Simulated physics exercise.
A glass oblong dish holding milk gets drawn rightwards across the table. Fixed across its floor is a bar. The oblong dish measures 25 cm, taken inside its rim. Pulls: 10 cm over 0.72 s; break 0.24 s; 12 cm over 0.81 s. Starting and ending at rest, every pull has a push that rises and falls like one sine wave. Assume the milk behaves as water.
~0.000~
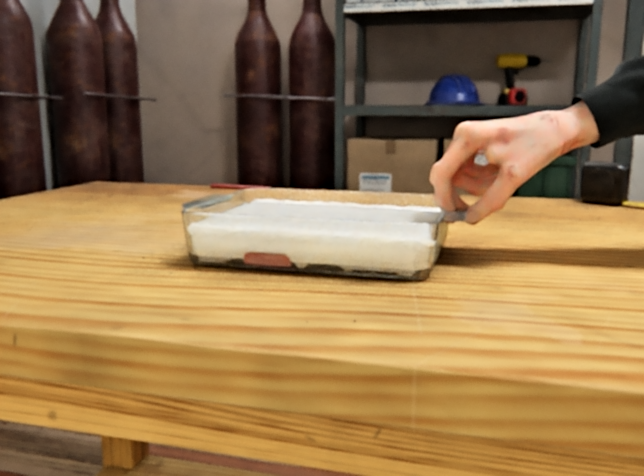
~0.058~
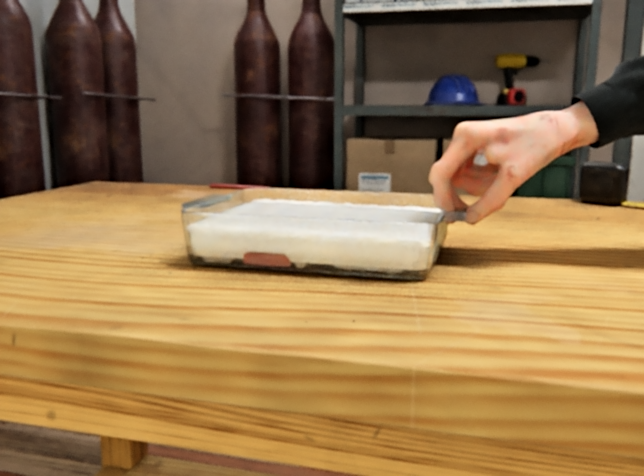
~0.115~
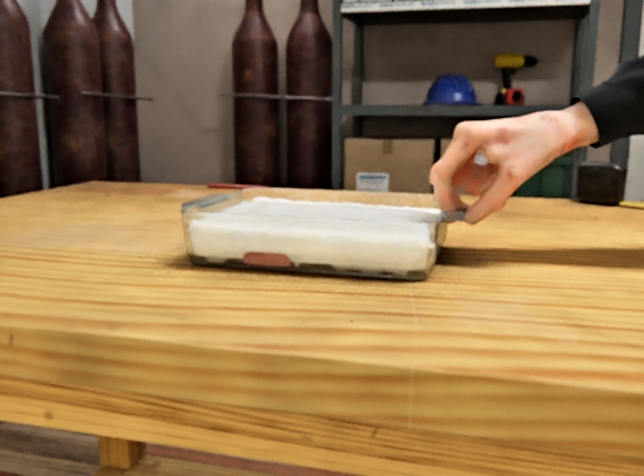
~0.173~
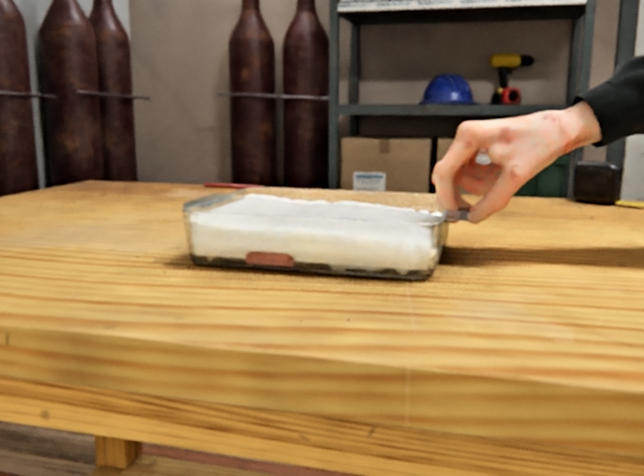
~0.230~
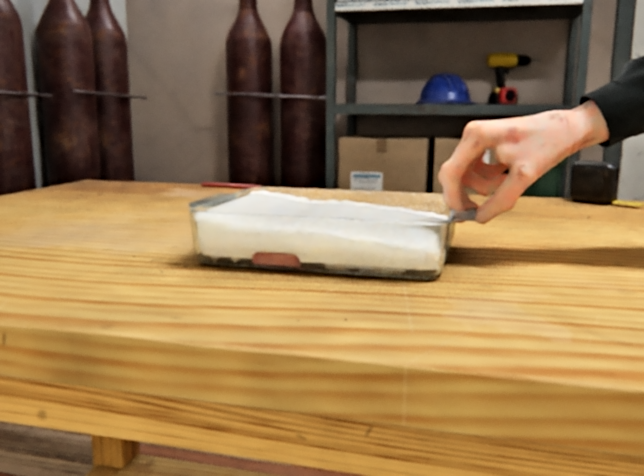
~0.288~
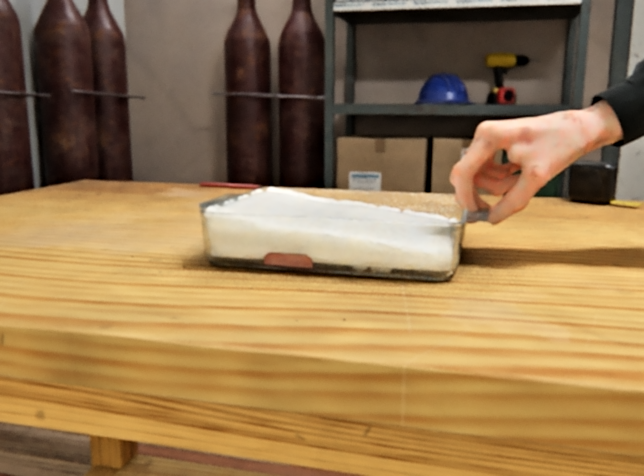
The clip opens on a clear oblong dish of white liquid resting on a wooden table, with a hand gripping its right end. After a nearly still start, the hand draws the dish slightly to the right, and the liquid's surface tilts, rising toward the left end and dipping toward the right.
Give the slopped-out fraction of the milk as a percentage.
Roughly 20 in every hundred.
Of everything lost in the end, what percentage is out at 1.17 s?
It's close to 50 percent at that time.
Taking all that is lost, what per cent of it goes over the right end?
About 70 per cent.
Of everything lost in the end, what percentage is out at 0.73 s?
Close to 20 in a hundred.
By 0.73 s it has gone 10 cm; 0 per cent is out over the left end and 3 over the right.
By 1.17 s it has gone 12 cm; 4 per cent is out over the left end and 6 over the right.
By 1.62 s it has gone 22 cm; 6 per cent is out over the left end and 7 over the right.
By 2.06 s it has gone 22 cm; 6 per cent is out over the left end and 14 over the right.
At rest 20 per cent is out in all, 6 of it over the left end.
